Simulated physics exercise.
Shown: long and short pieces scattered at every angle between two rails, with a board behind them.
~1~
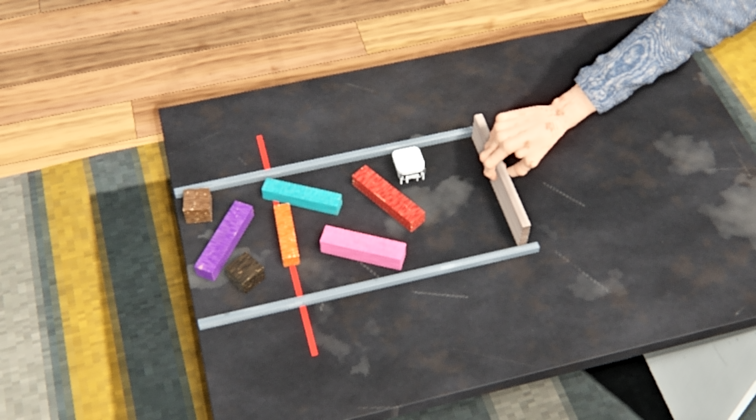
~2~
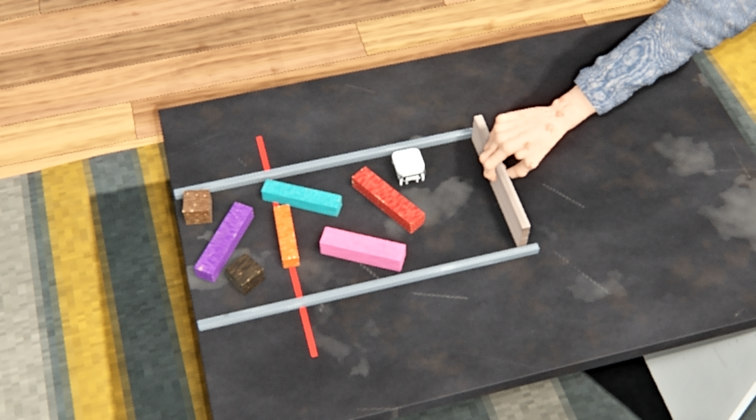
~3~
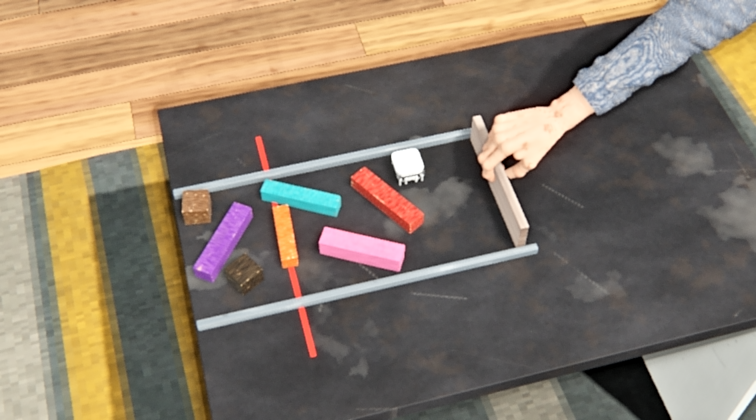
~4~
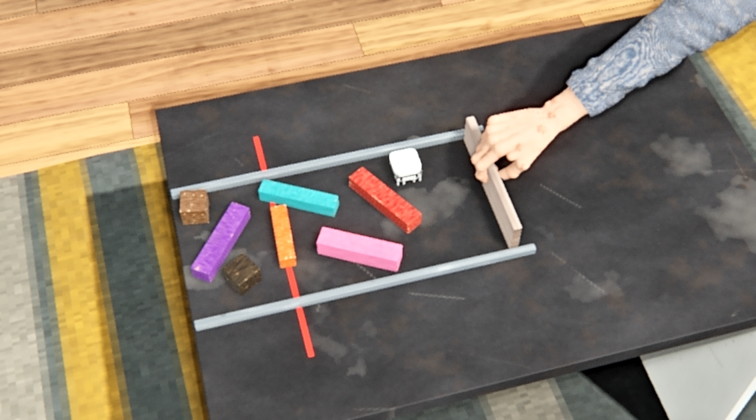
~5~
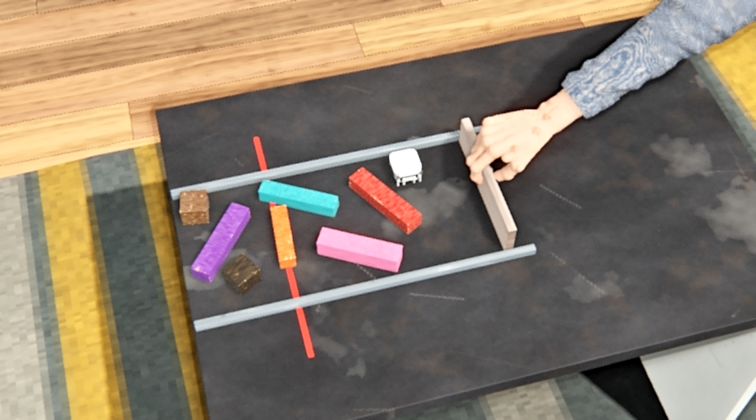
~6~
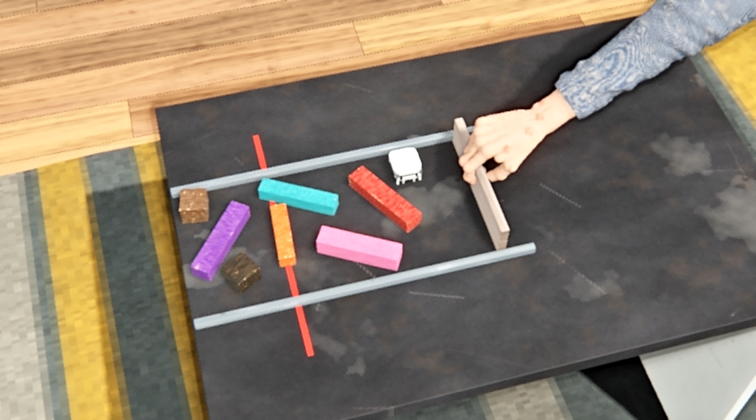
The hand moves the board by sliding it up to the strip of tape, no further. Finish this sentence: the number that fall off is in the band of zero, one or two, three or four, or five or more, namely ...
Namely one or two.
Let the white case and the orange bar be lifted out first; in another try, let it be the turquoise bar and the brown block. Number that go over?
0 for the first case, 0 for the second.
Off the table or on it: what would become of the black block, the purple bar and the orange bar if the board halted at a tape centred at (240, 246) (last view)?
This time the black block does not drop; after it, the purple bar drops; finally, the orange bar drops.
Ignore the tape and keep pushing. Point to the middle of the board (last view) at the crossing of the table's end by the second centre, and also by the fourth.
The first one at (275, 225), the next at (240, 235).
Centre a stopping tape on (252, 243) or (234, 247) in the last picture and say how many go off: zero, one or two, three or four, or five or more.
One after the other: Three to four, then three to four.
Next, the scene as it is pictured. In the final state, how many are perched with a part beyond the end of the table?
The total here is 1.
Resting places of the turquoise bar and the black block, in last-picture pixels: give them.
They finish at roughly (221, 221) and (218, 291) respectively.
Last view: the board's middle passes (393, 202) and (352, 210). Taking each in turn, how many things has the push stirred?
Answer - first 2, then 5.
A little later, none off yet; brown block at rest near (194, 205); purple bar at rest near (221, 240); black block at rest near (242, 273).
When it is over, the number that fall off is one or two; down, brown block.
